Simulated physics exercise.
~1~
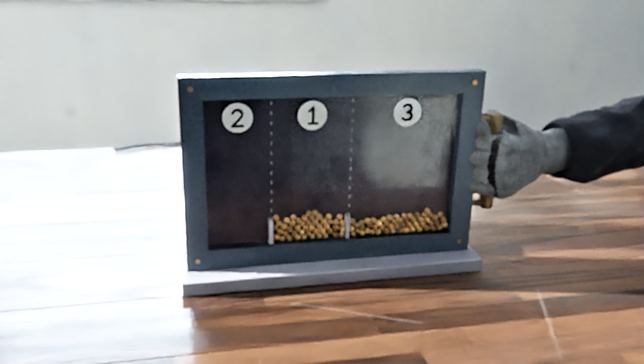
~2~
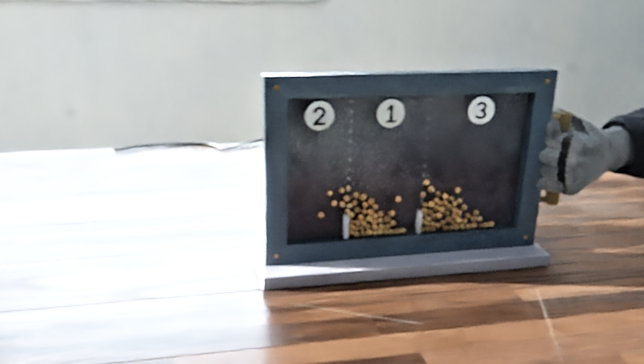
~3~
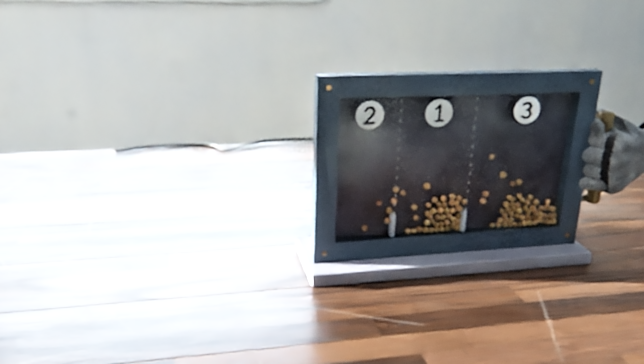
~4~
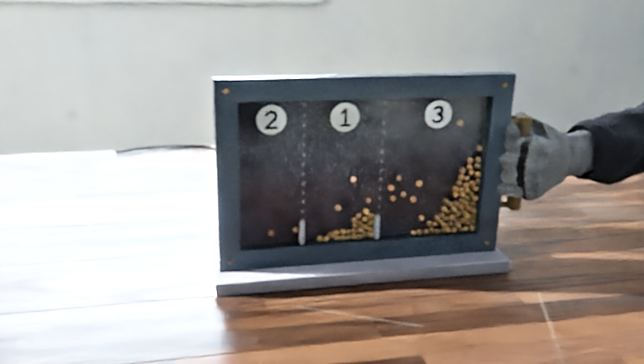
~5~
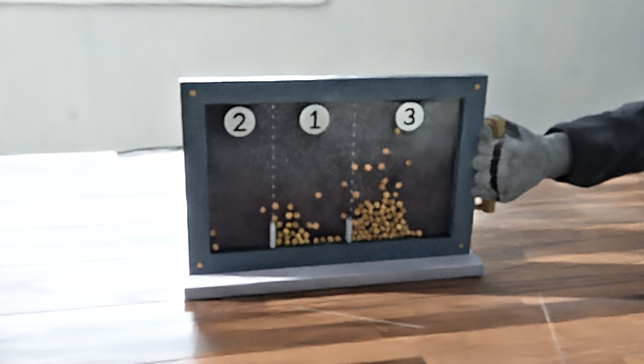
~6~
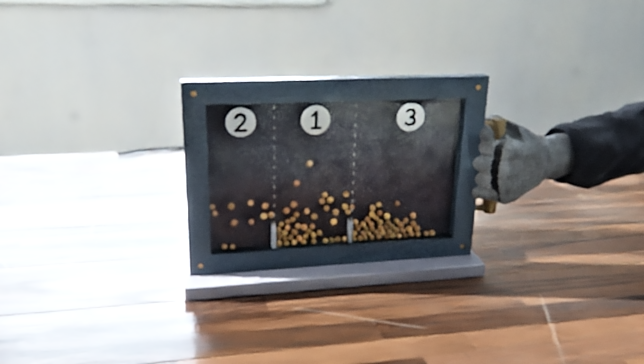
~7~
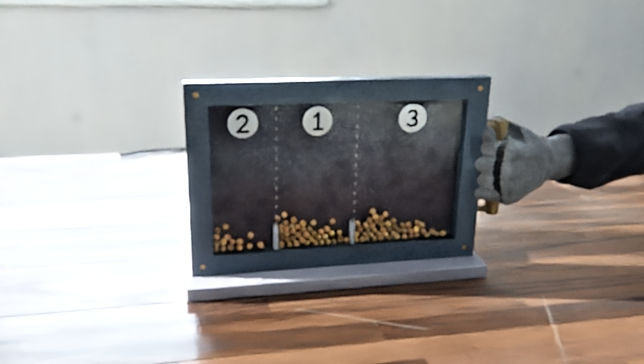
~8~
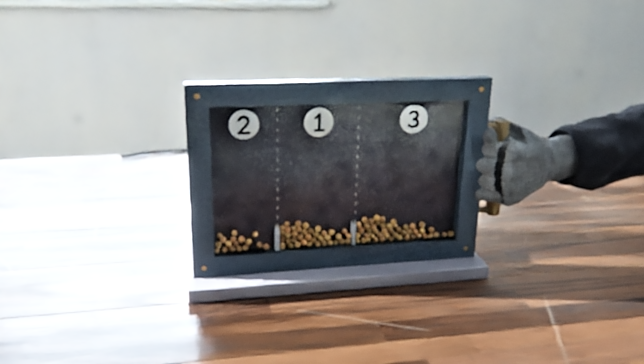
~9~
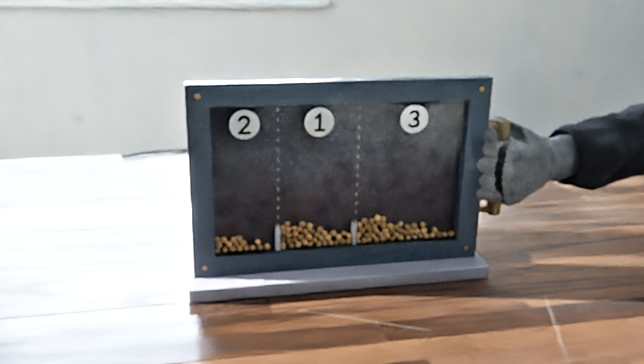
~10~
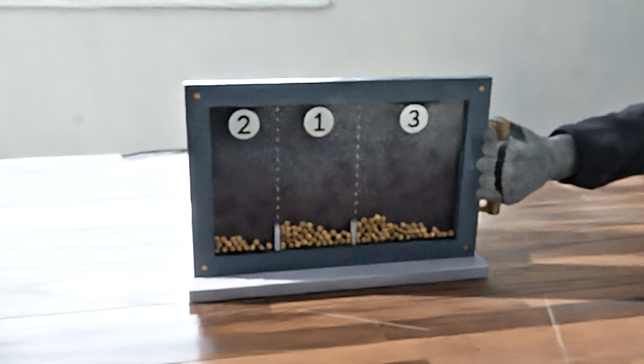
A gloved hand slid an upright, clear-fronted tray of small wooden beads right along the table and back left, making them jump and pile up, and they settled across all three numbered strips, with a few in the once-empty left one.
